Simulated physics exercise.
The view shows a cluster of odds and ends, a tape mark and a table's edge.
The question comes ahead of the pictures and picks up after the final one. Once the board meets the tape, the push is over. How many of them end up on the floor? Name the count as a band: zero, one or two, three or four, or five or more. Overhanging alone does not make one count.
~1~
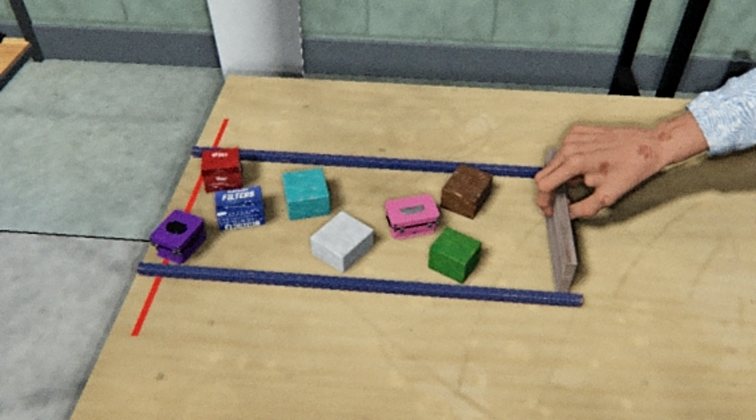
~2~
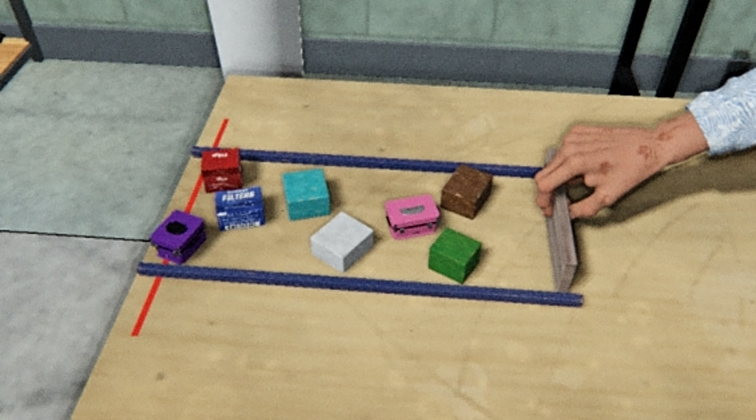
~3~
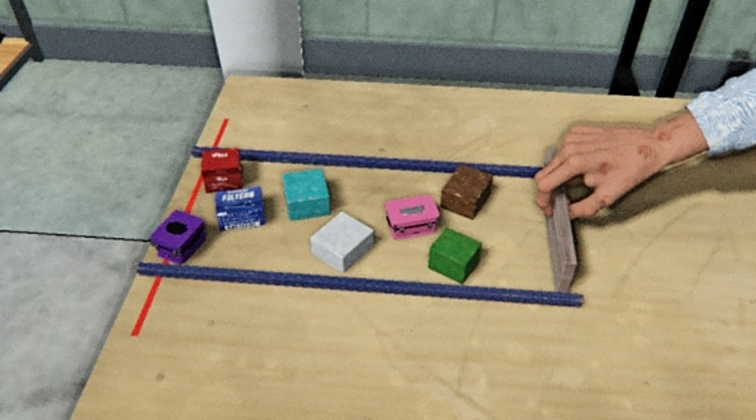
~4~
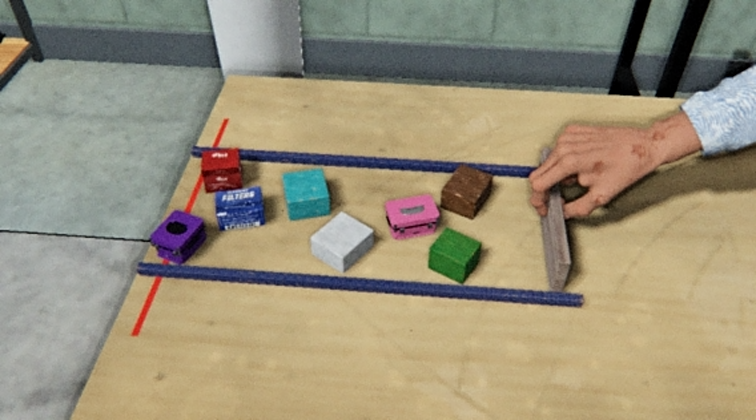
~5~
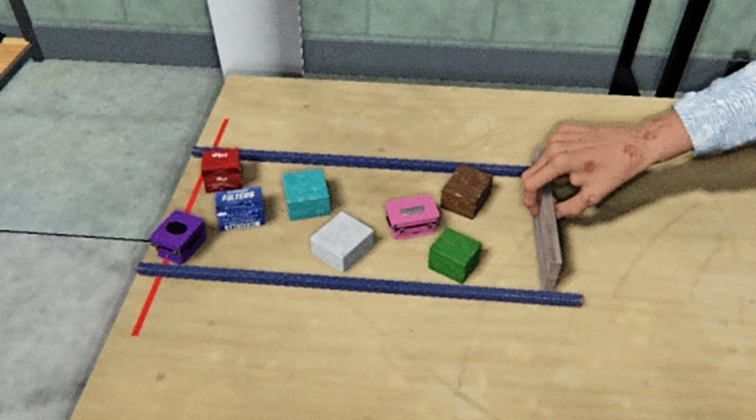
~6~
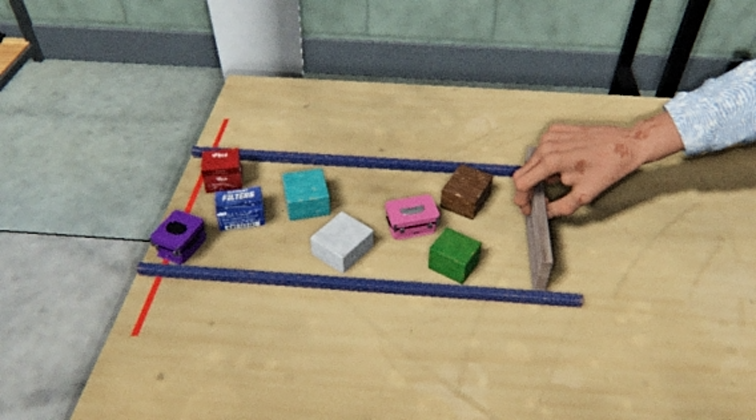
The count falls in the five or more band.
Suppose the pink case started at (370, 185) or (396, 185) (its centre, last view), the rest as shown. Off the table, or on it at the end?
The pink case tumbles off; comes down.
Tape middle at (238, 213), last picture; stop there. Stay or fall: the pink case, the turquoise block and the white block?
In that case the pink case hangs on, the turquoise block hangs on and the white block hangs on.
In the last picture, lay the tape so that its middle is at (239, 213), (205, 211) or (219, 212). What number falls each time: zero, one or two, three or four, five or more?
Three or four; at least five; at least five.
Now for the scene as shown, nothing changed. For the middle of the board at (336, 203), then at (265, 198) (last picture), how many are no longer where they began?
First 6, after that 8.
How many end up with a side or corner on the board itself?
3 in contact.
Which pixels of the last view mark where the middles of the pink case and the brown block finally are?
Going in order: First (166, 208), then (180, 175).
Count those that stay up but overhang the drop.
That would be 3.
A little later, none off yet; purple case at rest near (180, 238); red box at rest near (222, 170); blue box at rest near (240, 209).
When it is over, the number that fall off is five or more; down, white block, turquoise block, blue box, red box and purple case.
